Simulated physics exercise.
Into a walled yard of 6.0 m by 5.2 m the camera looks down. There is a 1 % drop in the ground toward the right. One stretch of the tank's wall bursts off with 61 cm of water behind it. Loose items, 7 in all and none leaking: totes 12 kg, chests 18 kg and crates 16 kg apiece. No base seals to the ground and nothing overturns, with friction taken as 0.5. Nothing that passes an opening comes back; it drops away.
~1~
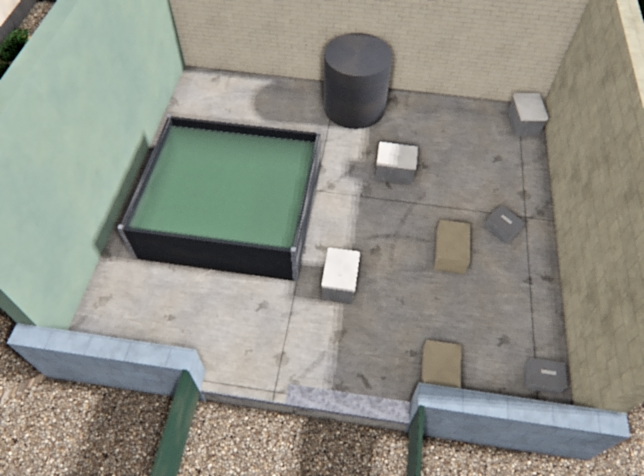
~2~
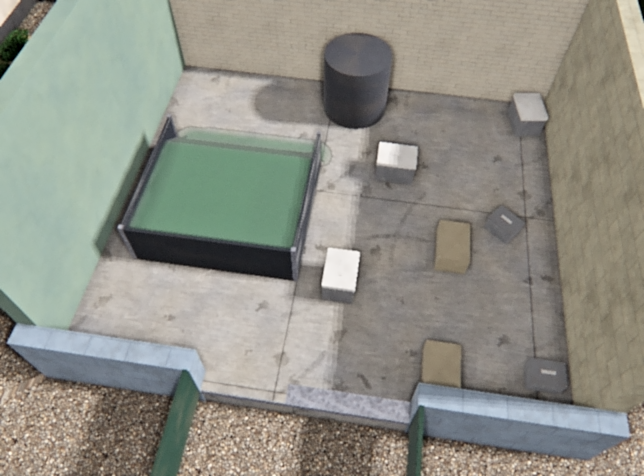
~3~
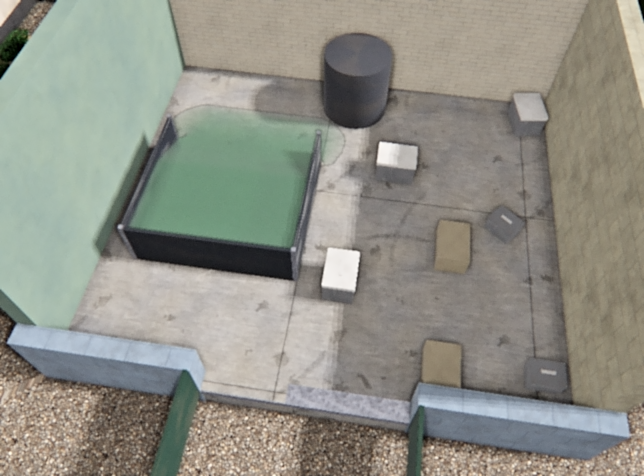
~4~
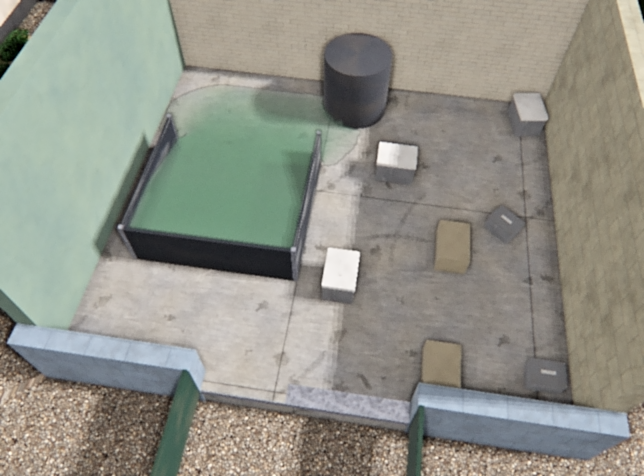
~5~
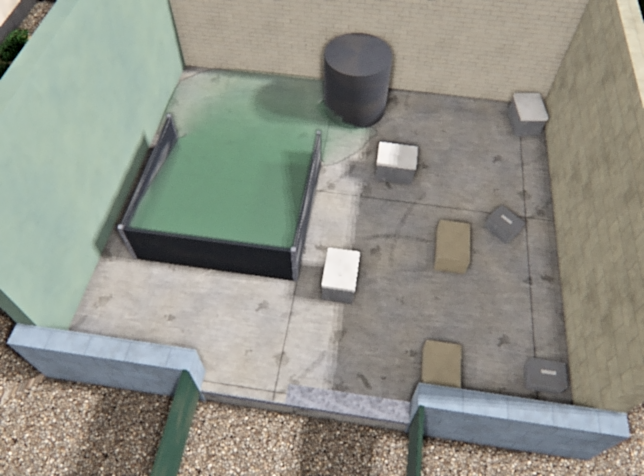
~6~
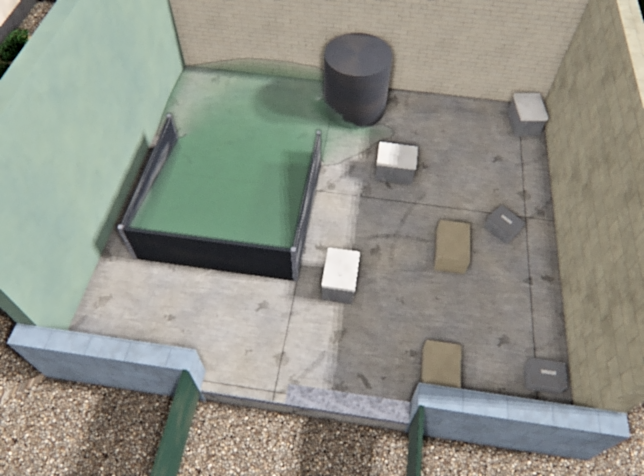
To begin with, a dark-walled tank full of green water stands at the left of a walled yard scattered with boxes and a dark cylinder. Its back wall gives way, and water spreads across the floor toward the rear wall and cylinder, while the boxes stay still.
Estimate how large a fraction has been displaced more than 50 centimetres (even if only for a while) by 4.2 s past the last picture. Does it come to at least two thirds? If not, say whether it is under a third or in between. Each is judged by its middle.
Only a small share, below a third.
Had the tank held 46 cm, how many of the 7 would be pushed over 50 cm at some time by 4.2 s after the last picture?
Then the count would be 1.
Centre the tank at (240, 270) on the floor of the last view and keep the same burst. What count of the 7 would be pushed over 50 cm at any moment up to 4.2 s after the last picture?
Then 2 of them would.
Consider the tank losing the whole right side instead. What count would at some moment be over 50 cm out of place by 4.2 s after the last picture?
Then it comes to 7 of them.
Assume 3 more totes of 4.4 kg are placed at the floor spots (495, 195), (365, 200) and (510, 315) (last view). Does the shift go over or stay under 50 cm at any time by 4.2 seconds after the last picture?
Respectively: Tops it; tops it; doesn't reach it.
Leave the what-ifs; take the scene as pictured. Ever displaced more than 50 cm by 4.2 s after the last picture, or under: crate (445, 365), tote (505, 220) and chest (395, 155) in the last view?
Within the mark, within the mark, beyond the mark.
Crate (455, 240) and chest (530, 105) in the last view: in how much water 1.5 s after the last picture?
0 and 2 cm.
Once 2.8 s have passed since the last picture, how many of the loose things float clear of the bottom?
Tally: 1 of them.
Then, 0.4 s after the last picture 0 of 7 are over 50 cm from their spots; 0 afloat.
Then, 1.5 s after the last picture 0 of 7 are over 50 cm from their spots; 0 afloat.
Then, 2.8 s after the last picture 1 of 7 are over 50 cm from their spots; 1 afloat.
Then, 4.2 s after the last picture 1 of 7 are over 50 cm from their spots, and 1 have been at some point; 1 afloat.
